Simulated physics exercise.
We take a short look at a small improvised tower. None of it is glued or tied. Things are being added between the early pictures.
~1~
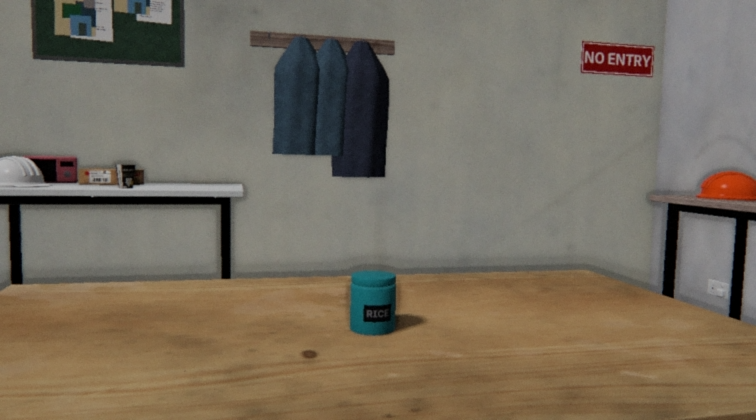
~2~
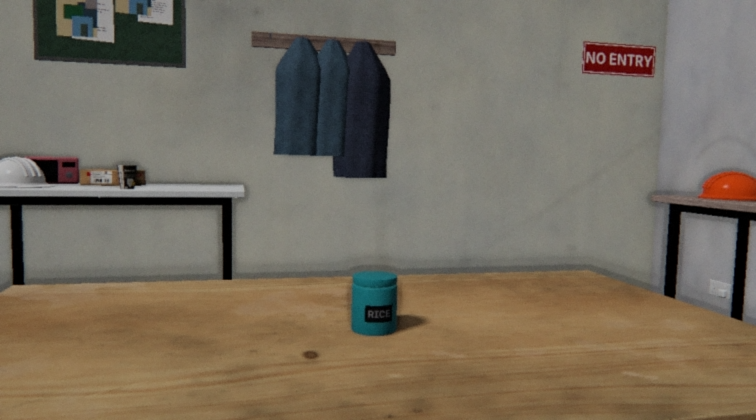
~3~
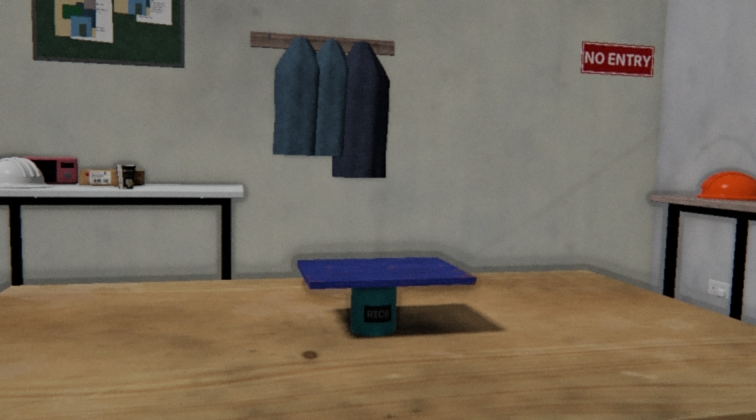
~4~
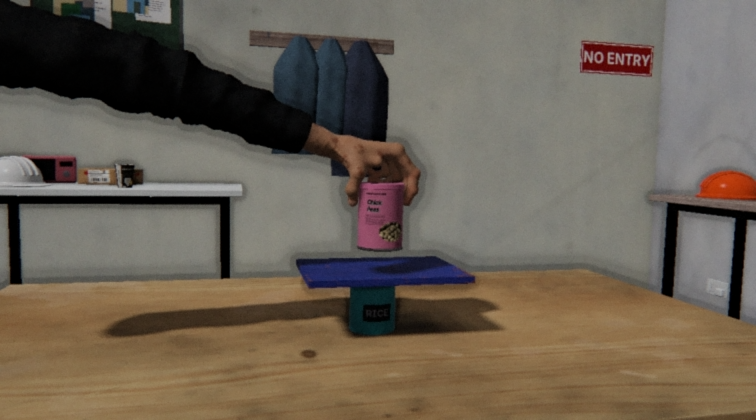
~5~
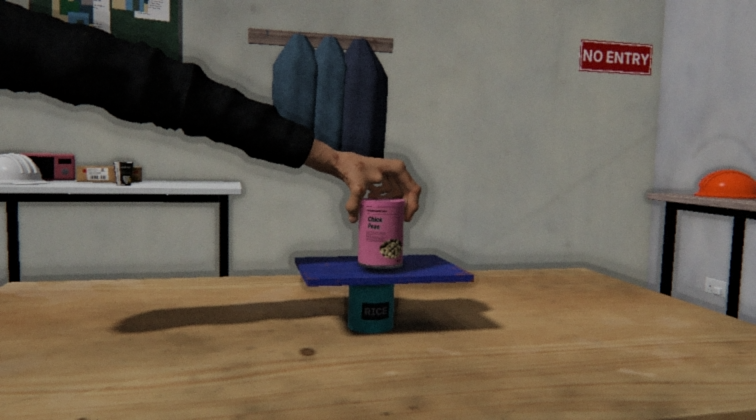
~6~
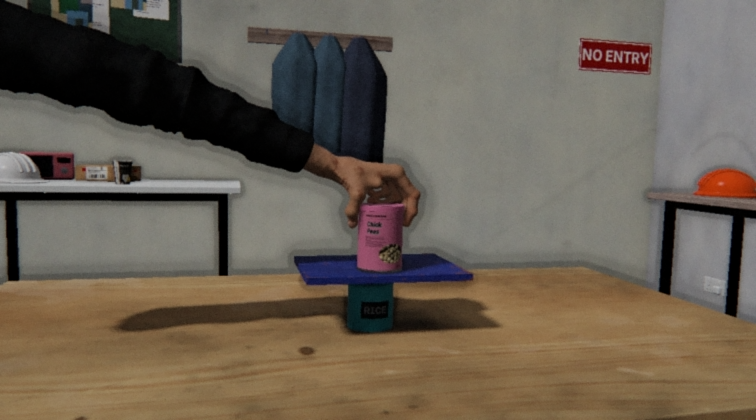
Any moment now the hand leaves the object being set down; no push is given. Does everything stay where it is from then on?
Yes, all of it stays put.
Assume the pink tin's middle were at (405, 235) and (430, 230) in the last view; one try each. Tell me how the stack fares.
Trial 1: Stable. Trial 2: Falls over.
Then, 0.50 s after the last picture, nothing has stirred.
Then, 1.30 s after the last picture, pink tin resting near (380, 238).
At rest, all 3 in place. Seen from the same camera at the end, pink tin near (380, 238). The stack holds.
